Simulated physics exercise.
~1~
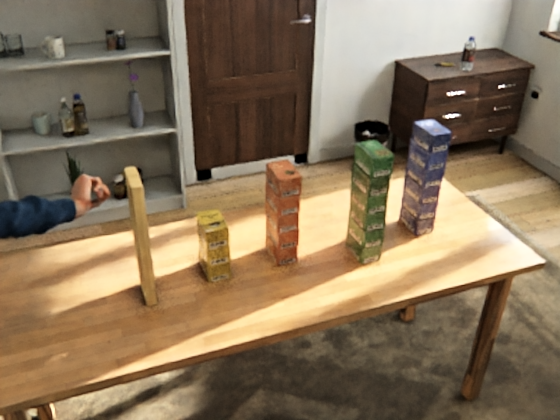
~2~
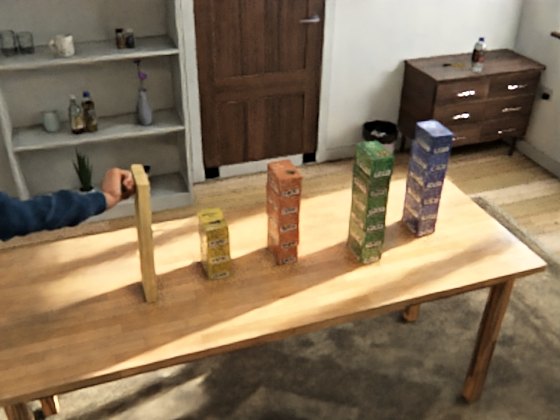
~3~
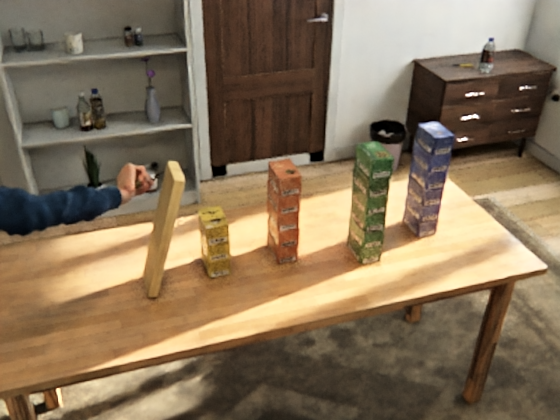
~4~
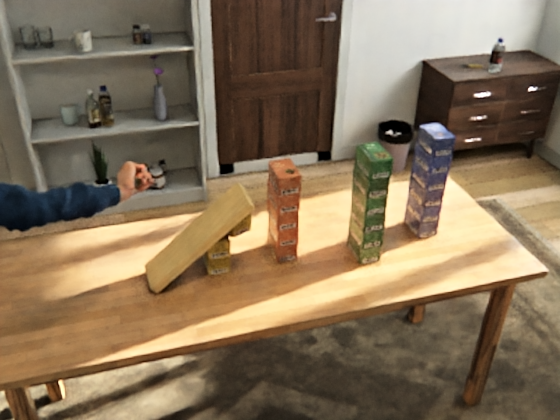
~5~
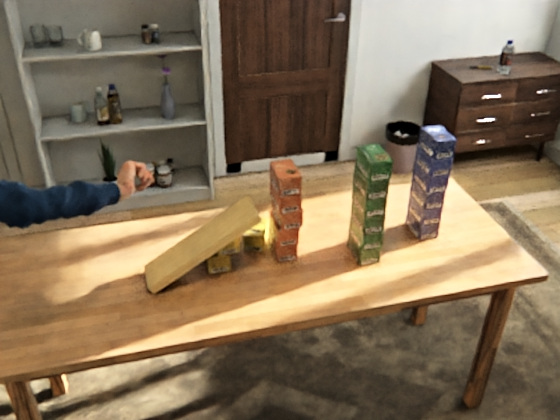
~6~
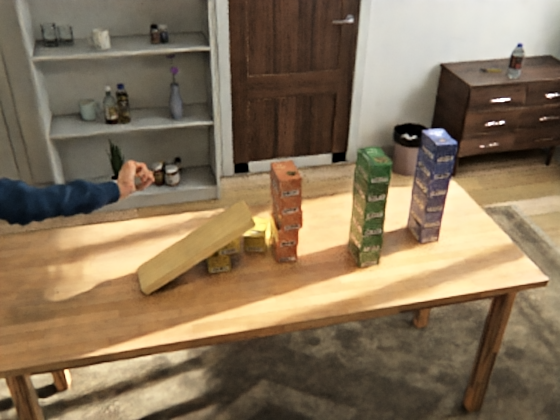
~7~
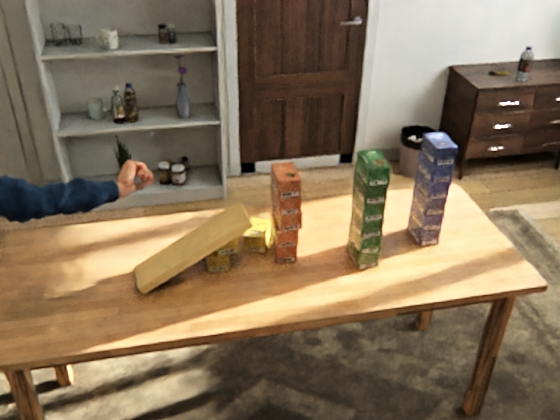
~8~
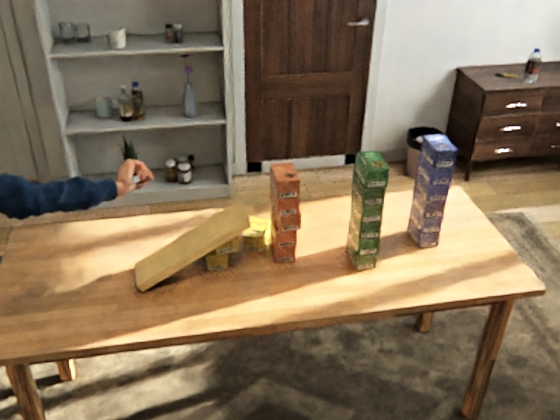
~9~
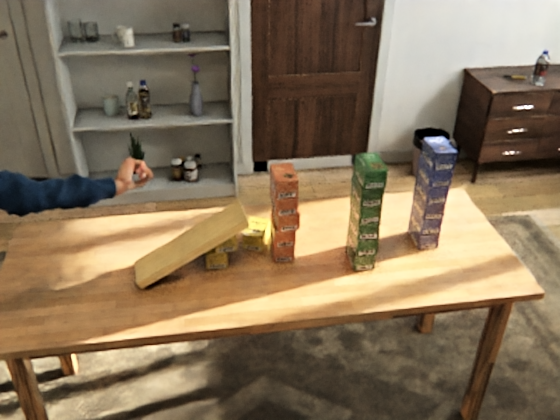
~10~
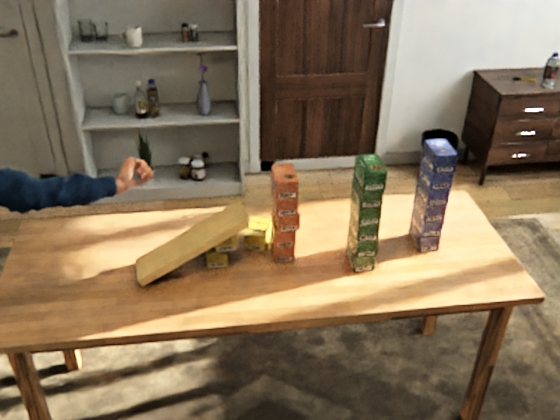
Hand tipping a wooden board onto a short yellow packet stack, knocking it askew, while orange, green and blue stacks stay standing.
